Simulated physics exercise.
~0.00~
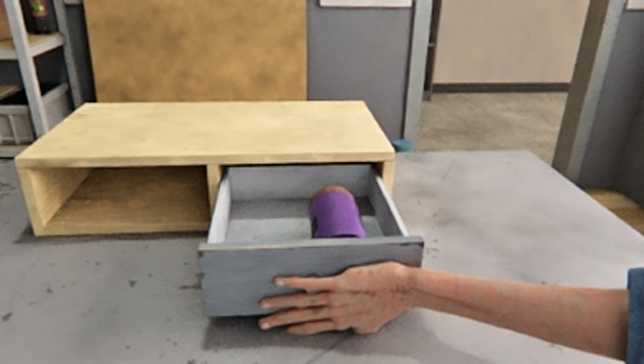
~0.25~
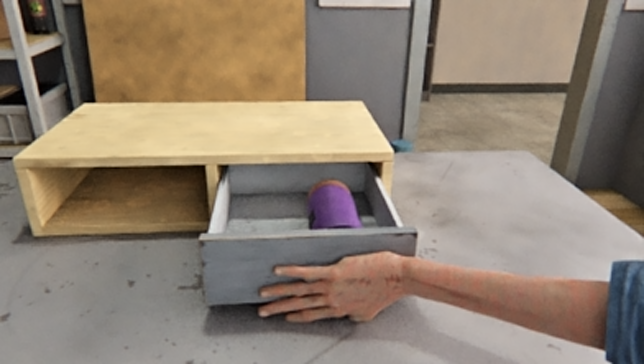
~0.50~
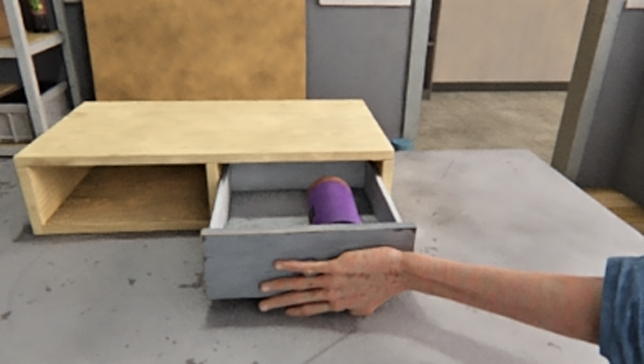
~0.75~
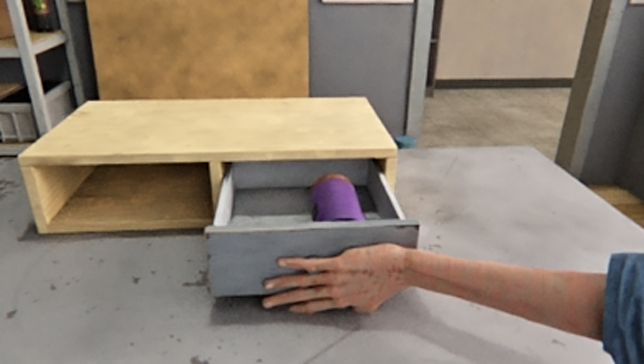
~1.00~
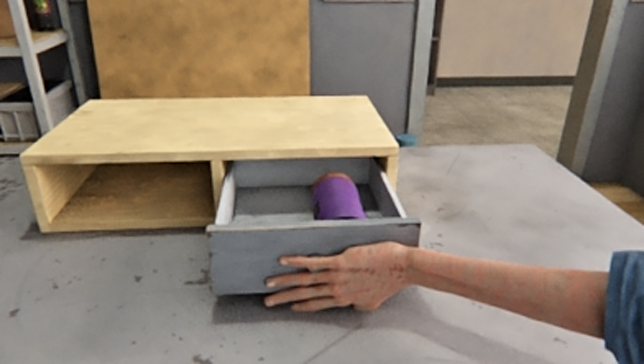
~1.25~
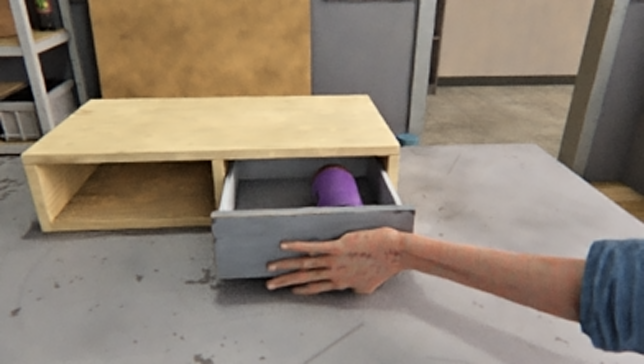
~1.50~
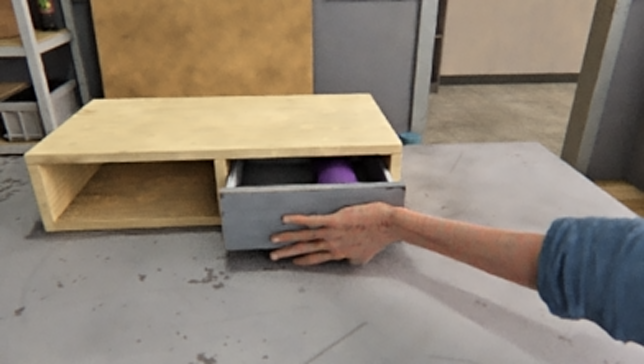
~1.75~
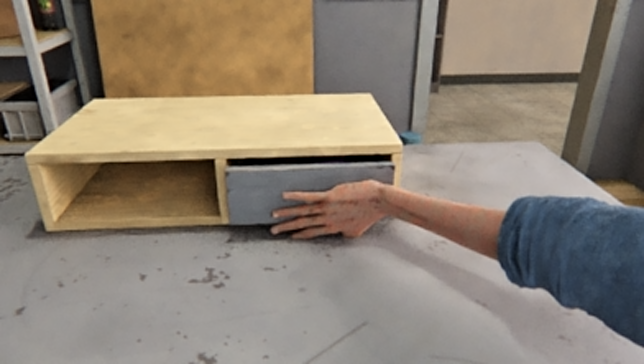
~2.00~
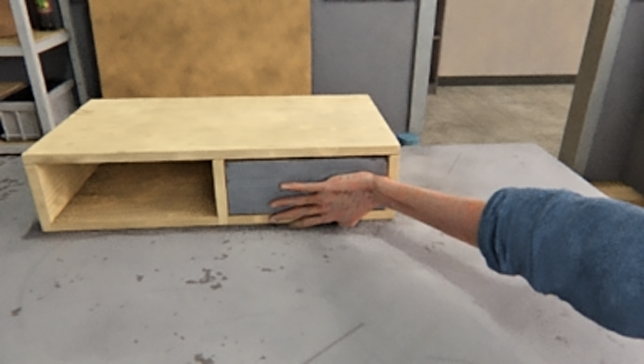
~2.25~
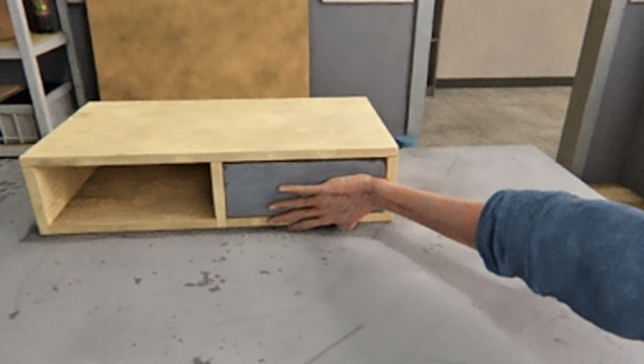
In a workshop-like room, seen from the front and slightly above by a gently swaying camera, a low pale wooden chest sits on a grey tabletop. Its left side is an open compartment, and on the right a grey drawer stands open with a purple jar lying on its side inside. A hand in a blue sleeve, reaching from the right, rests against the drawer front and nudges it inward, then nearly pauses. It then pushes steadily, and the jar slides out of sight beneath the top. The drawer ends fully shut, the hand still against it.
